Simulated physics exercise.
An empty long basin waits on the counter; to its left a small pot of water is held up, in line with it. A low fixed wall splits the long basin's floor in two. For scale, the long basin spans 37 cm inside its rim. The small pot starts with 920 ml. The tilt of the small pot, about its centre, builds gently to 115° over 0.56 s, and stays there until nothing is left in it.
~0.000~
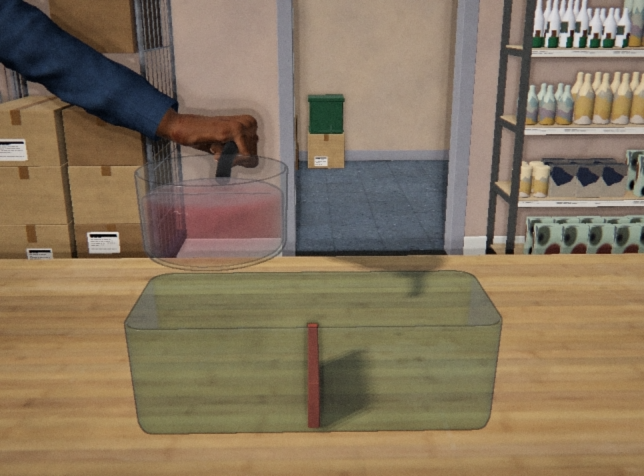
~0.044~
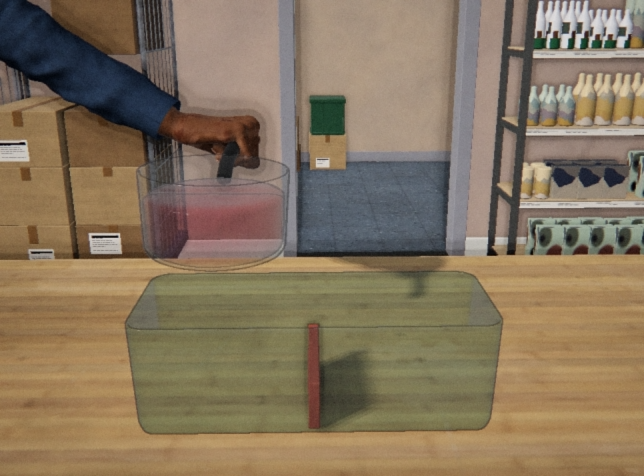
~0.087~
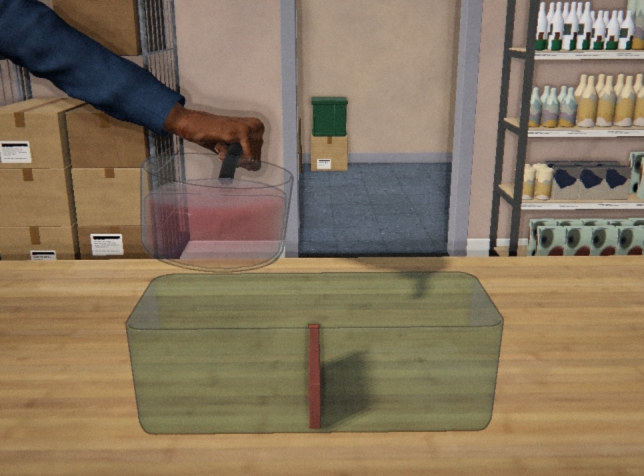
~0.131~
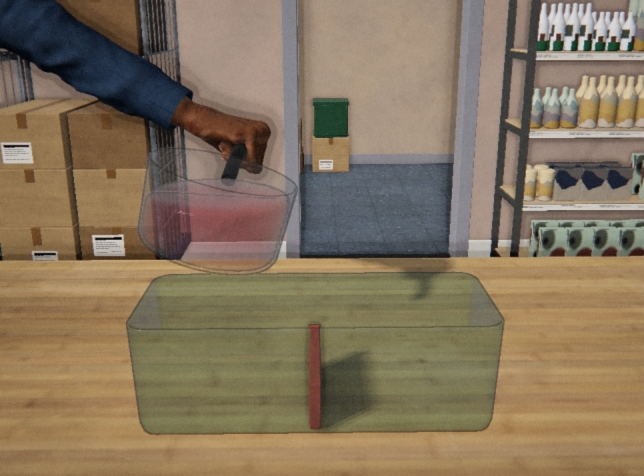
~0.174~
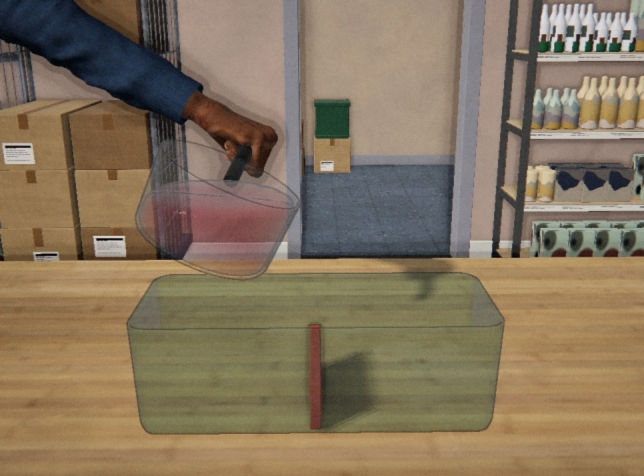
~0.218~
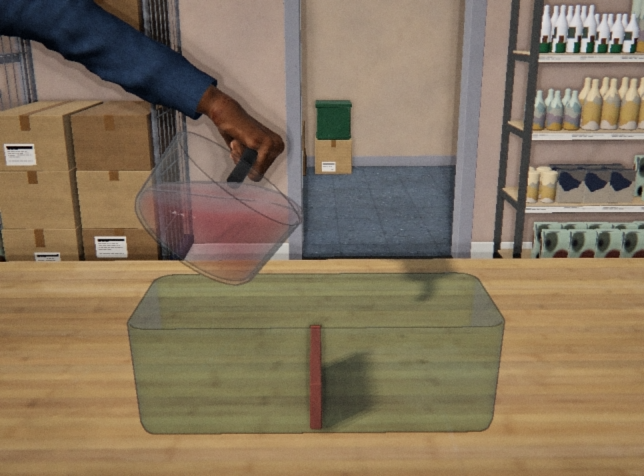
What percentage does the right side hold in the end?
About 48 per cent.
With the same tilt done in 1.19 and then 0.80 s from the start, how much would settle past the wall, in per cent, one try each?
In turn about 70 and 65 per cent.
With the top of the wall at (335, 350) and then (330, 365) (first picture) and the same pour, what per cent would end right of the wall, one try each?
In turn about 20 and 35 per cent.
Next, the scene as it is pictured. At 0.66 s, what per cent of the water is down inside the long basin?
Some 92 per cent.
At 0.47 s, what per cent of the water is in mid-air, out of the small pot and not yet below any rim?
Some 24 per cent.
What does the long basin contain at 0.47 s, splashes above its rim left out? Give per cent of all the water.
About 52 per cent.
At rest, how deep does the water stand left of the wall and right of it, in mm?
Some 20 mm on the left and 18 mm on the right.
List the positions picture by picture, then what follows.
The first picture shows tilt 0°; pouring edge (287, 170); surface from (144, 193) to (284, 192); the long basin's rim runs from (139, 301) to (487, 297); the wall's top is at (313, 352).
The second picture shows tilt 2°; pouring edge (288, 173); surface from (145, 193) to (285, 193).
The third picture shows tilt 7°; pouring edge (292, 180); surface from (147, 192) to (288, 194).
The fourth picture shows tilt 15°; pouring edge (296, 191); surface from (148, 192) to (291, 197).
The fifth picture shows tilt 25°; pouring edge (299, 205); surface from (146, 192) to (295, 200).
The sixth picture shows tilt 38°; pouring edge (298, 223); surface from (144, 188) to (294, 210); 2 per cent is over the edge.
After 0.47 s the tilt is 108° and 23 per cent is still to pour, 16 is left of the wall and 37 right of it.
After 0.66 s the tilt is 115° and 3 per cent is still to pour, 44 is left of the wall and 48 right of it.
After 0.85 s the tilt is 115° and 0 per cent is still to pour, 49 is left of the wall and 47 right of it.
After 1.06 s the tilt is 115° and 0 per cent is still to pour, 51 is left of the wall and 48 right of it.
In the end 51 per cent lies left of the wall, 48 right of it and 2 outside.
